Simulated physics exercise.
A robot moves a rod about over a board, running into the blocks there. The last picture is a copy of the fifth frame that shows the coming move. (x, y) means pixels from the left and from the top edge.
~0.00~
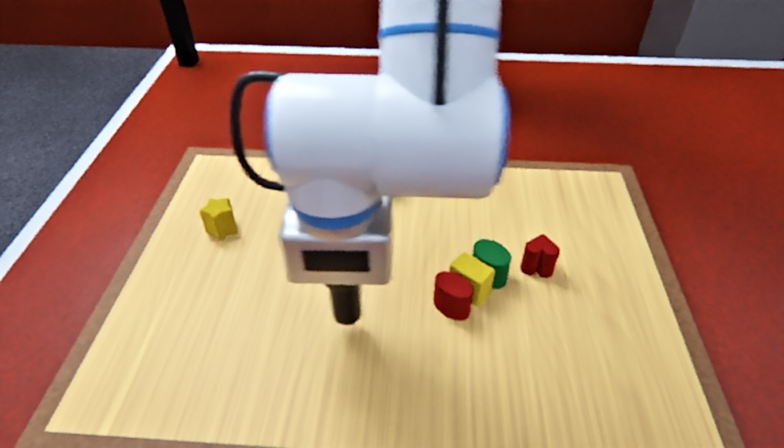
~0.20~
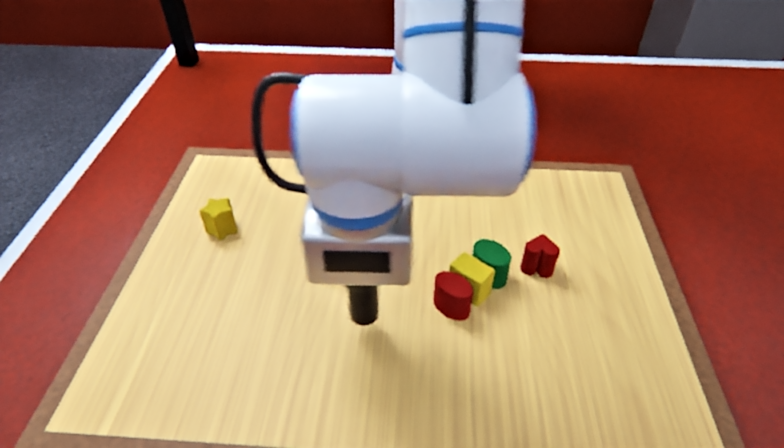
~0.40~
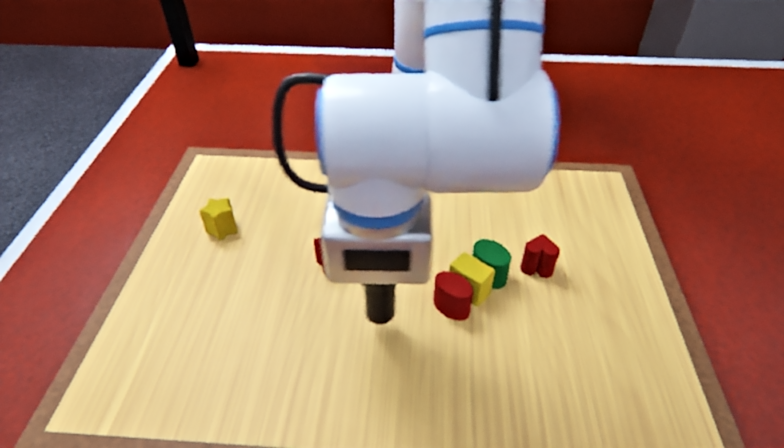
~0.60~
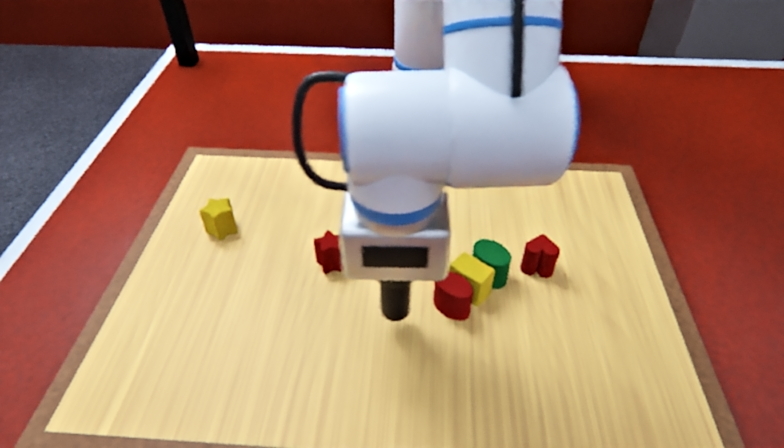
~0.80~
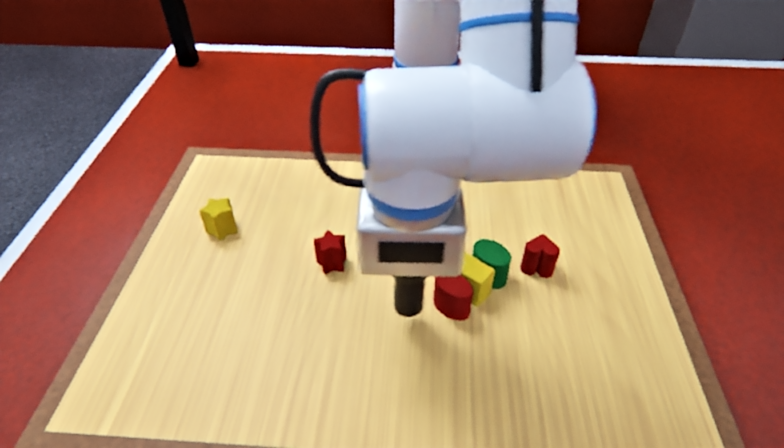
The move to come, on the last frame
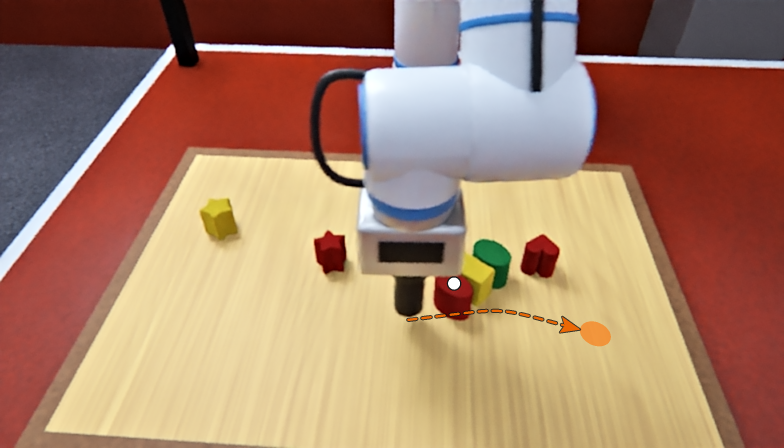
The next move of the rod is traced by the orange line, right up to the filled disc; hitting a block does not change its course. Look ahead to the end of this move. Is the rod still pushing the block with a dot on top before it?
No, I don't think so.
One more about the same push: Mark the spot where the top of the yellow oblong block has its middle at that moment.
I think it will end close to (514, 250).
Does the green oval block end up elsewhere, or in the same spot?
It gets displaced.
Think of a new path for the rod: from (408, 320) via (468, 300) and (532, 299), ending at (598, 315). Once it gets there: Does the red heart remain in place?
No, it doesn't check out.
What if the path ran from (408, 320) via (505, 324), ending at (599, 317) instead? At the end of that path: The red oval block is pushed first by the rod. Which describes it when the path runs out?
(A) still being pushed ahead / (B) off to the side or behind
B
The line goes from (408, 320) through (500, 311) to (595, 334); the dot is on the red oval block.
What follows on the original path. One third of the way, rod at (472, 298); red oval block at (495, 275), turned 20° anticlockwise; yellow oblong block at (499, 256), turned 25° anticlockwise; green oval block at (506, 237), turned 25° anticlockwise.
Two thirds of the way, rod at (535, 303); red oval block at (528, 268), turned 60° anticlockwise; yellow oblong block at (514, 250), turned 55° anticlockwise; green oval block at (508, 229), turned 45° anticlockwise; red heart at (546, 242), turned 20° clockwise.
At the end, rod at (601, 320); red oval block at (528, 268), turned 60° anticlockwise; yellow oblong block at (514, 250), turned 55° anticlockwise; green oval block at (508, 229), turned 45° anticlockwise; red heart at (546, 242), turned 20° clockwise.
